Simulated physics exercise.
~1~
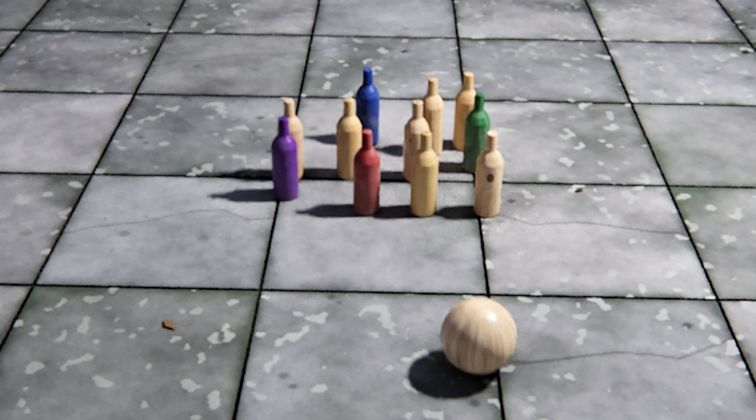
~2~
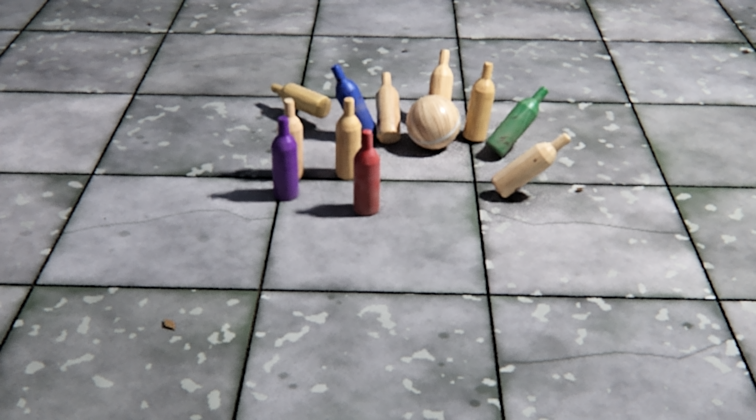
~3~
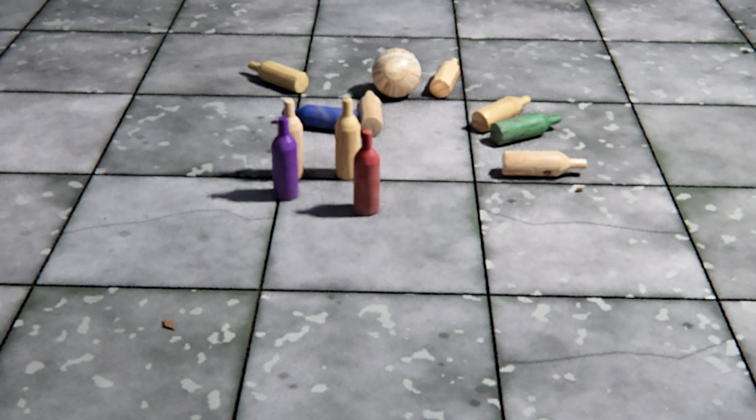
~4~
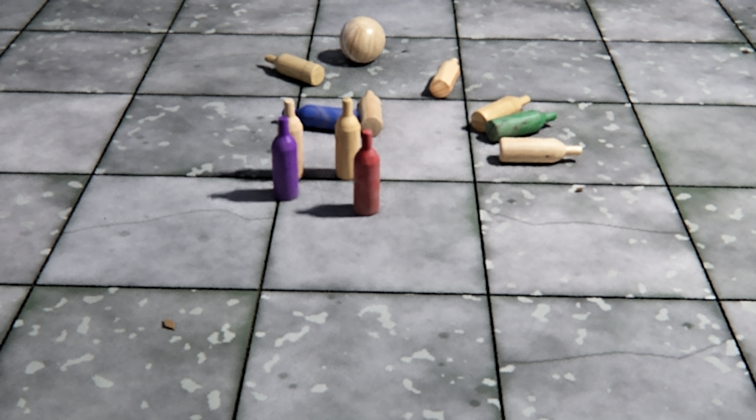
On grey stone tiles, a wooden ball rolling through bottle-shaped skittles, toppling seven and leaving the purple and red ones standing.
